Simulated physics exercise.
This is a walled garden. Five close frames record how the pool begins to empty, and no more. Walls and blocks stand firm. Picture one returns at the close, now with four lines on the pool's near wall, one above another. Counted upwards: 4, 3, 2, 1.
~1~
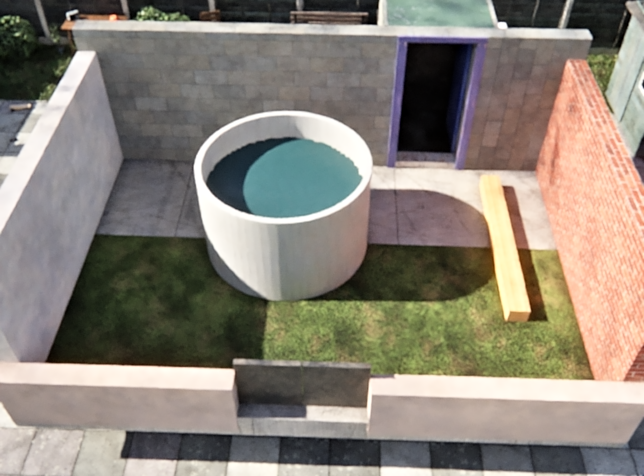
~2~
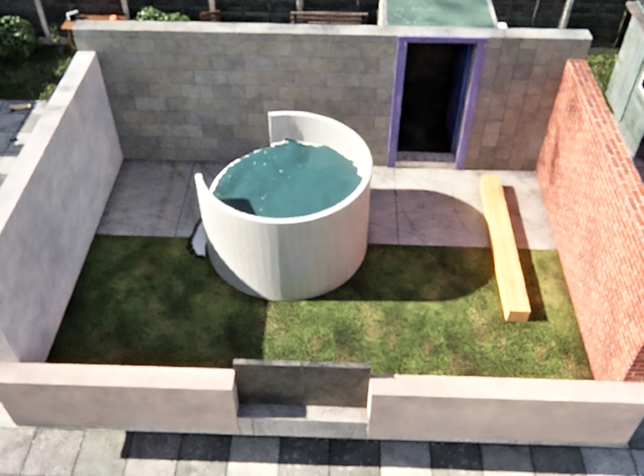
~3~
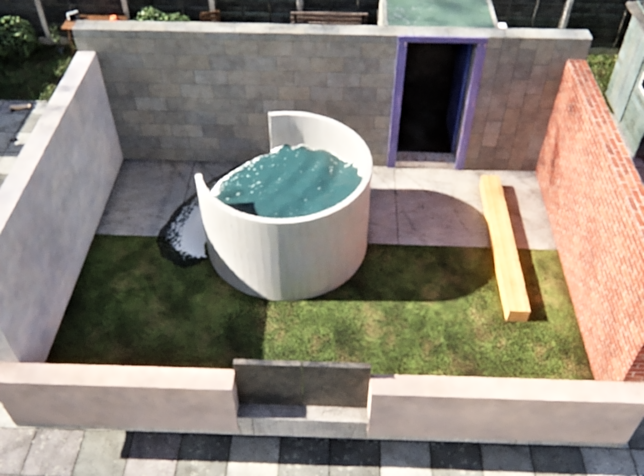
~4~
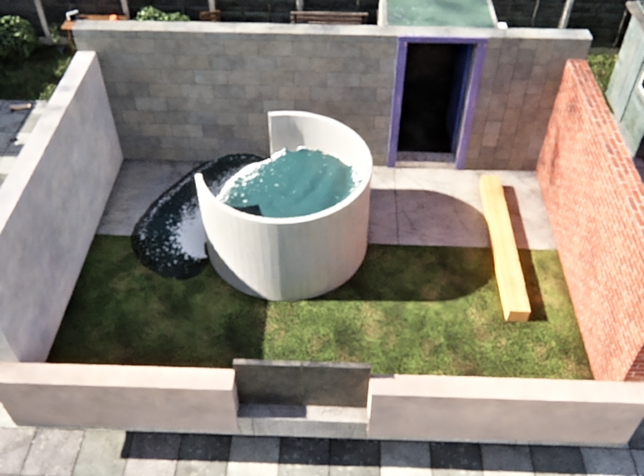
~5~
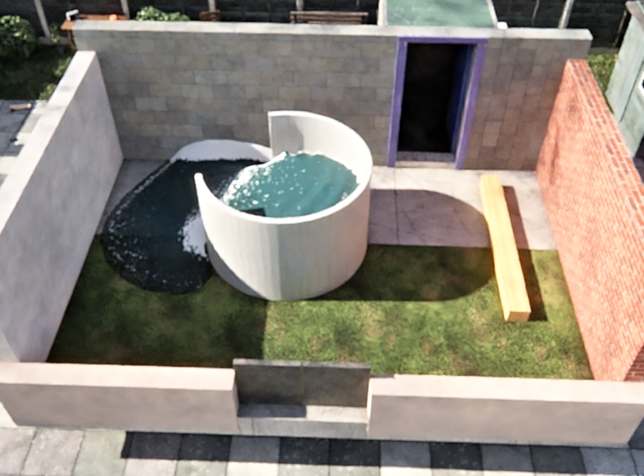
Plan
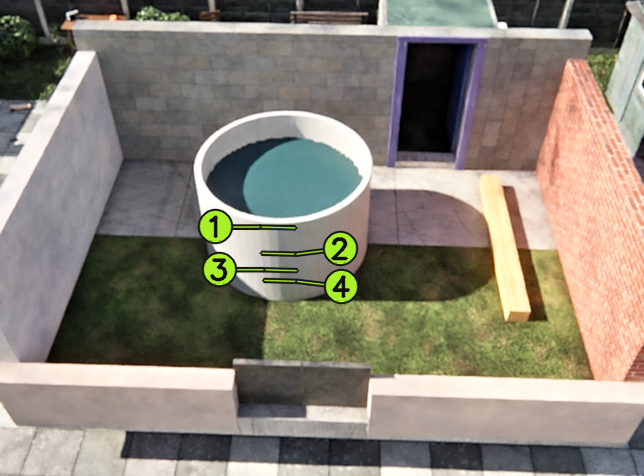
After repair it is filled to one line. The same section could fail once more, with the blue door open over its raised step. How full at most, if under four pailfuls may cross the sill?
Choose 2.
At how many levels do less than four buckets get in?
Three.
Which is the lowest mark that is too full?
Here it is mark 1.
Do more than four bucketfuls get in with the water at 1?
Yes, that goes wrong.
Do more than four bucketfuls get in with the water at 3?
No, that is safe.
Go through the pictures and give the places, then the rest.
Water in the pool at rest, its middle at (285, 185); foot of the blue doorway at (425, 168); shut gate at (302, 369), in the first frame.
In the second frame, 2 % of the ground under water, visible out to (203, 254).
In the third frame, 6 % of the ground under water, visible out to (175, 257).
In the fourth frame, 11 % of the ground under water, visible out to (150, 262).
In the fifth frame, 17 % of the ground under water, visible out to (113, 261).
In lime, 1 at (277, 227); 2 at (279, 253); 3 at (280, 270); 4 at (280, 280); from the bottom up 4, 3, 2, 1.
If 1 is chosen, about 11 bucketfuls get in.
If 2 is chosen, a bucket or two gets in.
If 3 is chosen, nothing gets over.
If 4 is chosen, nothing gets over.
